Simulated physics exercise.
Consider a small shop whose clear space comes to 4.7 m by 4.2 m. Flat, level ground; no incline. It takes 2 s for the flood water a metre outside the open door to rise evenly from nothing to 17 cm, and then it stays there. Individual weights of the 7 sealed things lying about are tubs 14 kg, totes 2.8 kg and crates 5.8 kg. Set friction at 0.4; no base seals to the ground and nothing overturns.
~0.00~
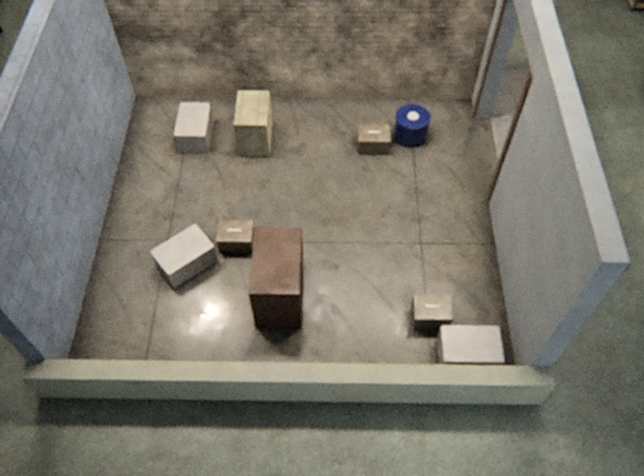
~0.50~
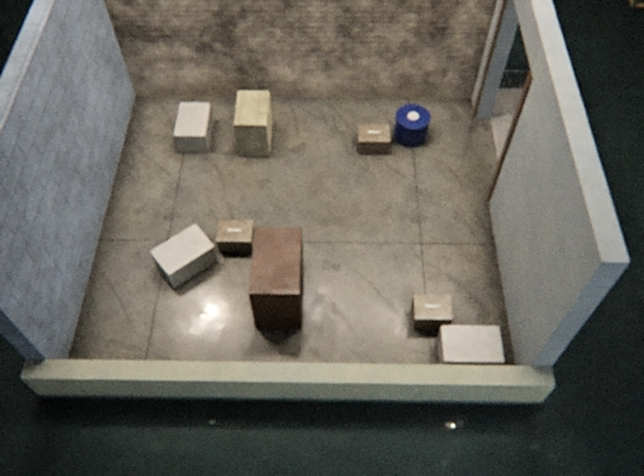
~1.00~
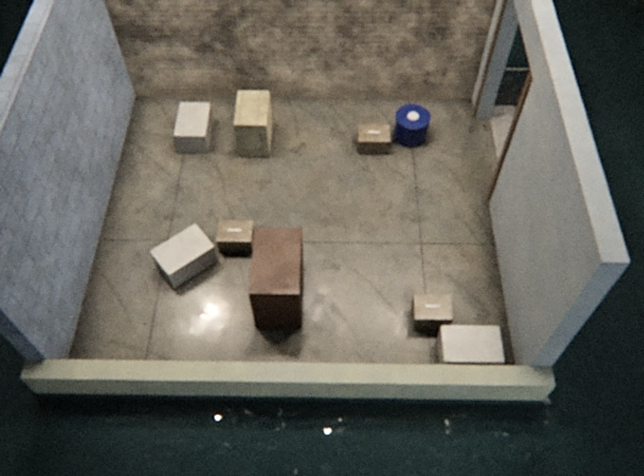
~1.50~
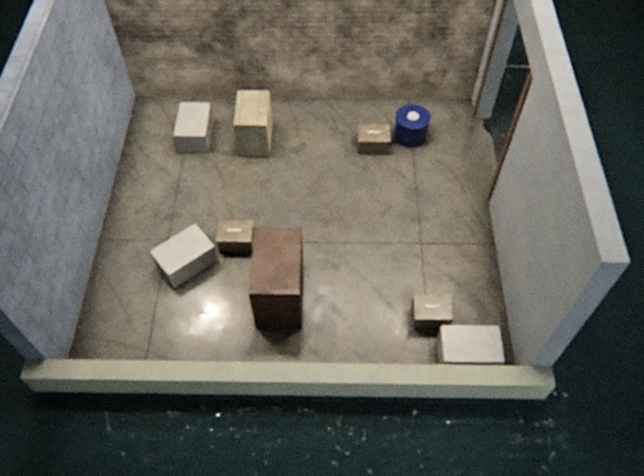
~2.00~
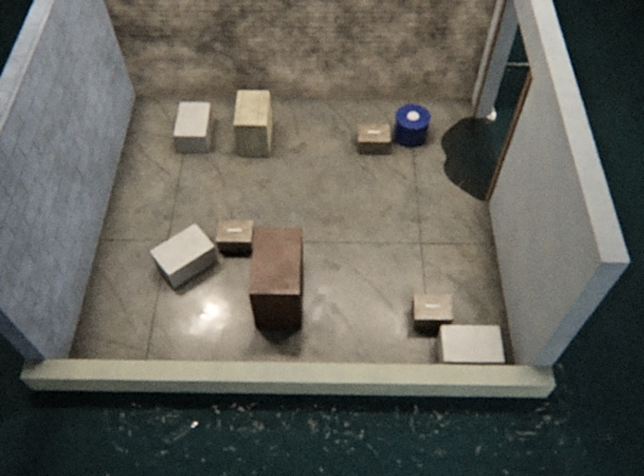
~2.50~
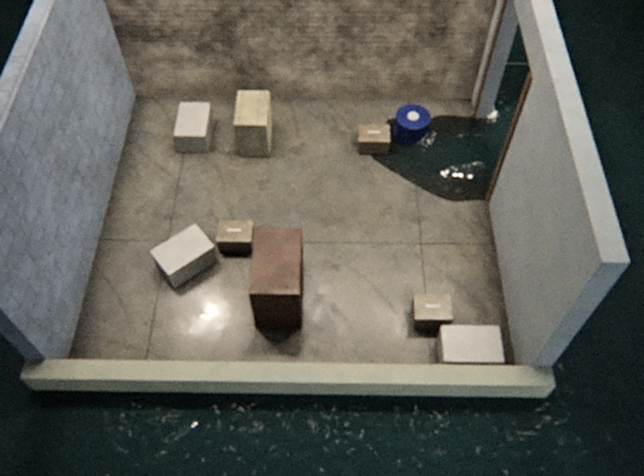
In a small walled shop with scattered boxes and a blue tub, dark water surrounded the outside, then spread in through the doorway at right and reached the tub, while nothing inside visibly moved.
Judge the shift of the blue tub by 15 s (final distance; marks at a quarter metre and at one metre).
I'd say it gets moved far off.
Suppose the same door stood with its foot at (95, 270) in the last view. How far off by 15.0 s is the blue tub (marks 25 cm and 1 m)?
I'd expect the blue tub to shift slightly.
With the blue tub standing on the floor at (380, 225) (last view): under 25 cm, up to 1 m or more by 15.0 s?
By then it keeps its spot.
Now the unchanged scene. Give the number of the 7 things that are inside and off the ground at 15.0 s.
At that instant the tally stands at 6.
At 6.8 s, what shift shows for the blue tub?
Around 140 centimetres.
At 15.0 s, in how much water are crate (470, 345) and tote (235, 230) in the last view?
About 7 and 7 cm.
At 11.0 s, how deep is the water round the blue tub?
10 cm or so.
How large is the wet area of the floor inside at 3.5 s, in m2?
Close to 5.0 m2, I'd say.
After 3.5 s the blue tub is near (380, 107), 0.4 m from its start, aground; 0 afloat.
After 6.8 s the blue tub is near (311, 107), 1.3 m from its start, aground; 3 afloat.
After 11.0 s the blue tub is near (289, 143), 1.7 m from its start, afloat; 5 afloat.
After 15.0 s the blue tub is near (381, 276), 2.4 m from its start, aground; 6 afloat.
